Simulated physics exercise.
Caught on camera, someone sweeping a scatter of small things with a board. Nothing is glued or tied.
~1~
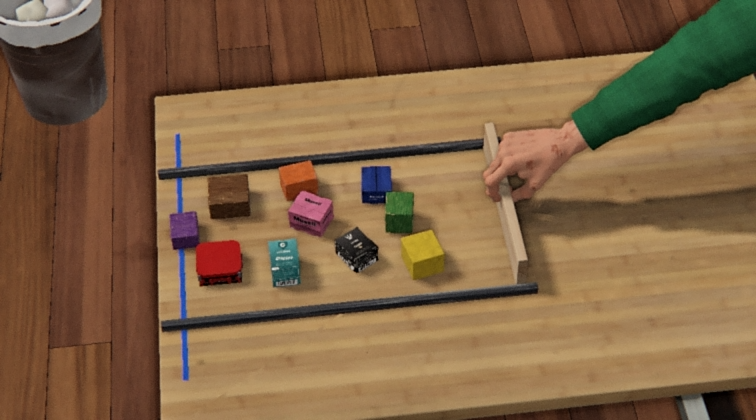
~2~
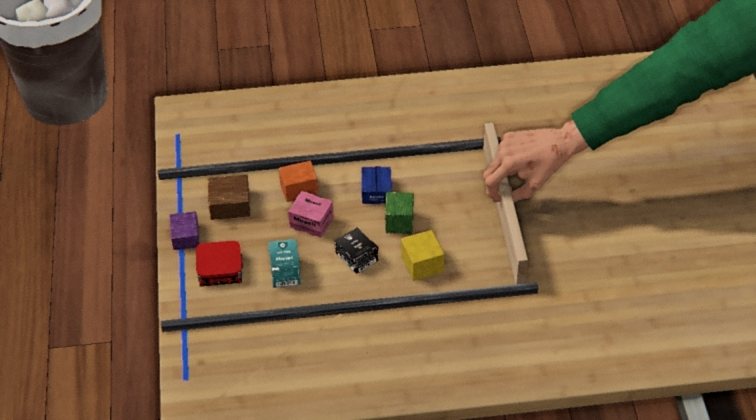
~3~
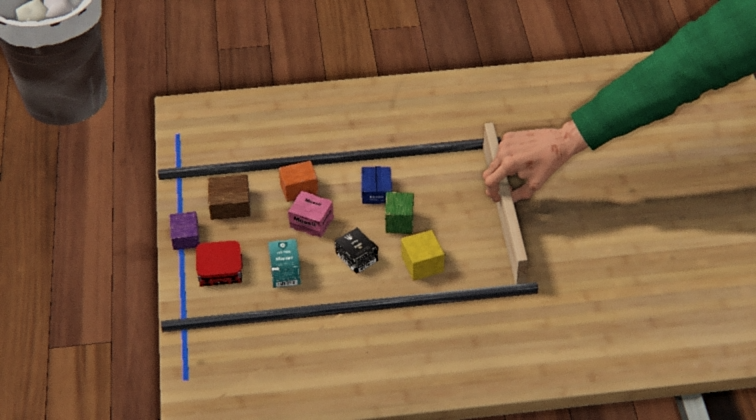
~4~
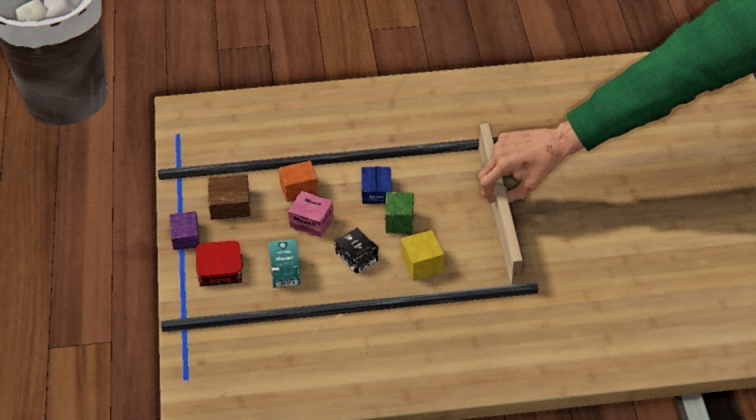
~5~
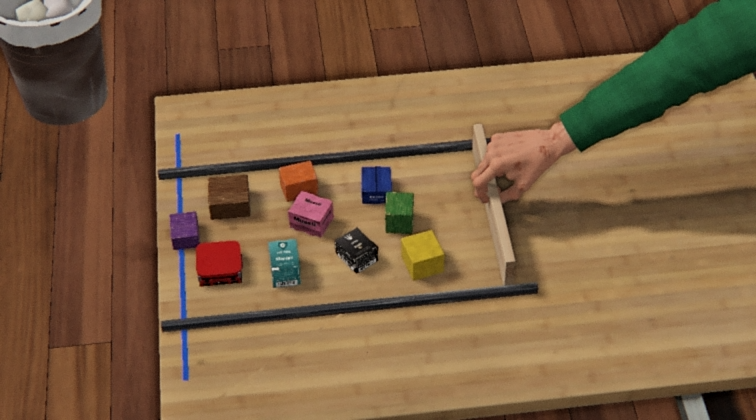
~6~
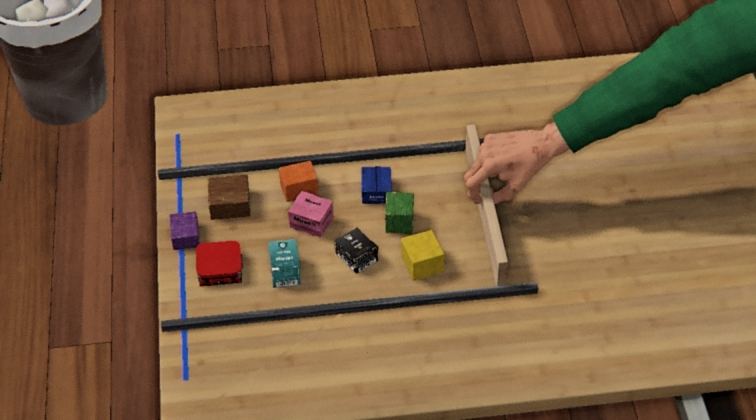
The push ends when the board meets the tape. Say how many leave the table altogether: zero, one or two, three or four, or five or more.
The number that fall off is five or more.
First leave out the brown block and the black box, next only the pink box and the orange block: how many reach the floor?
5 in the first case, 5 in the second.
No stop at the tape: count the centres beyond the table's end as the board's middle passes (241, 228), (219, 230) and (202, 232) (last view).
In that order 3, 4 and 7.
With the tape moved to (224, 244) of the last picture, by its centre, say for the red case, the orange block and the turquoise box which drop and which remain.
The red case comes down; the orange block stays on; the turquoise box drops off.
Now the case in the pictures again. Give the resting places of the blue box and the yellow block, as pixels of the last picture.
Near (164, 205) and (165, 279).
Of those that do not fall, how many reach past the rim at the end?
Overhanging: 3.
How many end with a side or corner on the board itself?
3 of them.
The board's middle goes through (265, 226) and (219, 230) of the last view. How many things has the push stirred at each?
10 and 10.
Soon after, none off yet; purple block at rest near (185, 231); red case at rest near (219, 264); brown block at rest near (229, 197).
At rest, the number that fall off is five or more; fallen, black box, pink box, orange block, turquoise box, brown block, red case and purple block.
